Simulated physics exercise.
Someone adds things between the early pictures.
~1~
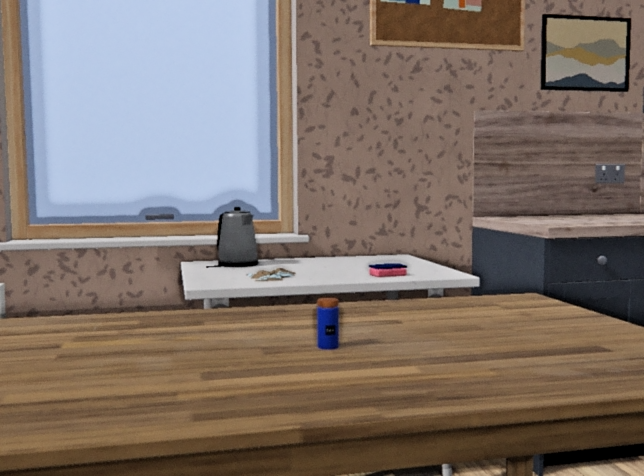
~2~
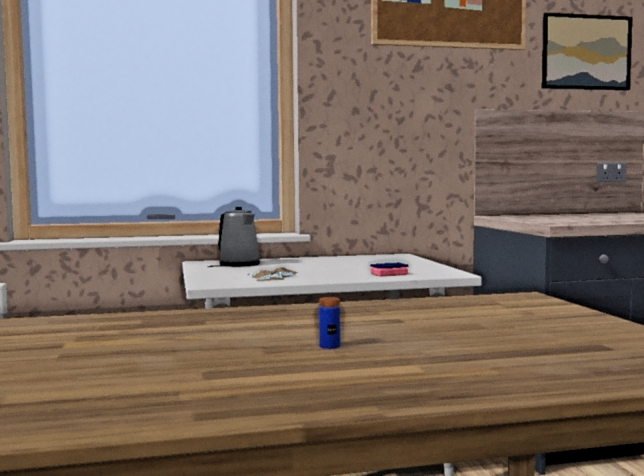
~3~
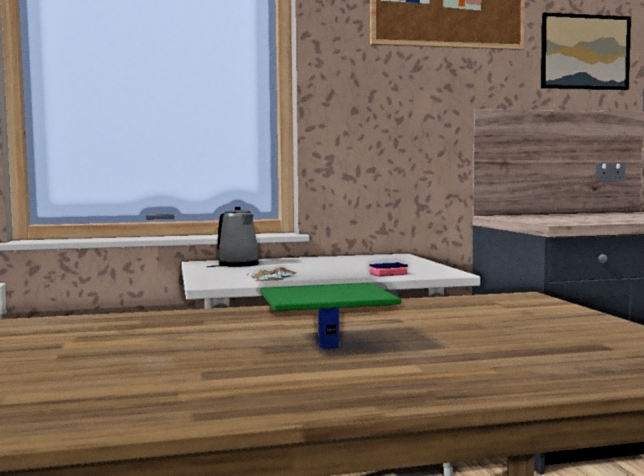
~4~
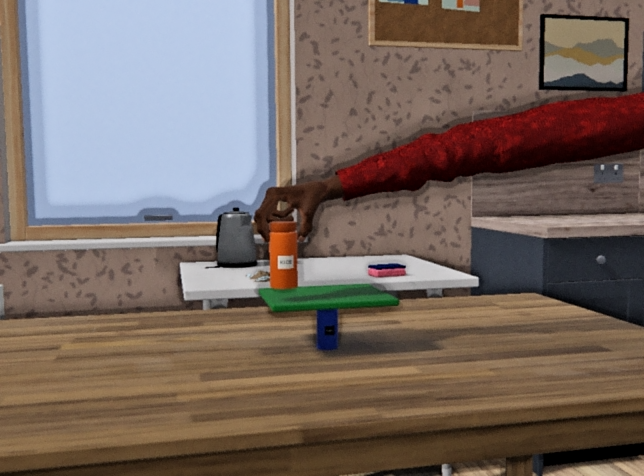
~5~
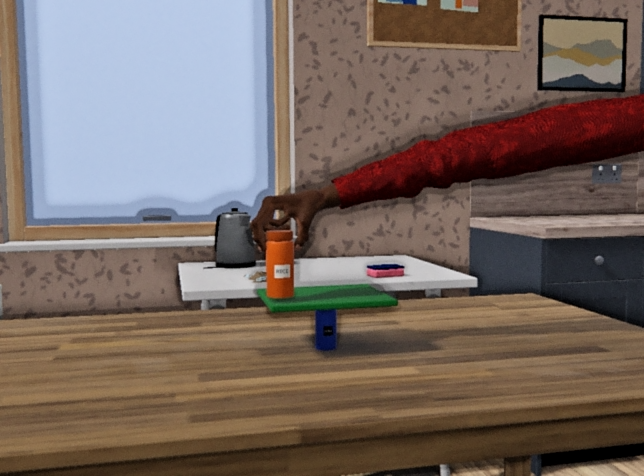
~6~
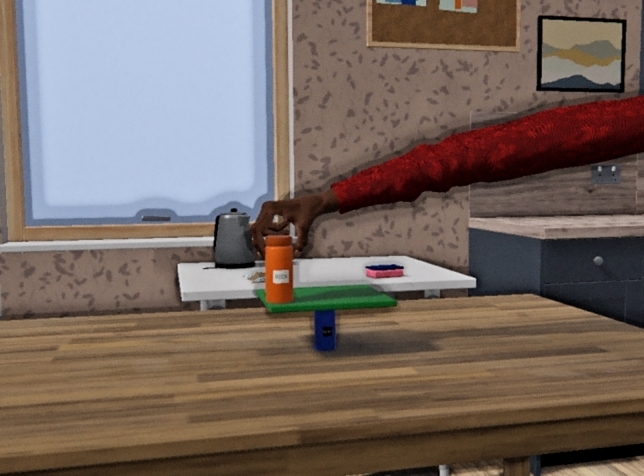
We see a blue shaker on a wooden table, then a green board lying across its top. A hand in a red sleeve lowers an orange shaker onto the board's left side and keeps hold of it.
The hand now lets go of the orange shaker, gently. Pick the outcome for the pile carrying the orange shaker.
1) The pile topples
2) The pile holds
1.
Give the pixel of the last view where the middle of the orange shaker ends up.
About (192, 338).
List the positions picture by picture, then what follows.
In the first picture, the last thing is not in view yet; blue shaker (328, 323).
In the second picture, the last thing is not in view yet; blue shaker (330, 323).
In the third picture, the last thing is not in view yet; blue shaker (329, 323).
In the fourth picture, coming down; orange shaker (283, 254); blue shaker (327, 324).
In the fifth picture, coming down; orange shaker (280, 264); blue shaker (326, 324).
In the sixth picture, set down, still held; orange shaker (279, 269); blue shaker (325, 325).
Then, 0.40 s later than the last frame, orange shaker now fallen; green lid tilted by 53°.
Then, 0.70 s later than the last frame, green lid tilted by 39°.
When it is over, fallen, orange shaker; lying over in the stack, green lid; blue shaker as before. End places, in pixels of the last picture, orange shaker near (192, 338). The stack comes apart.
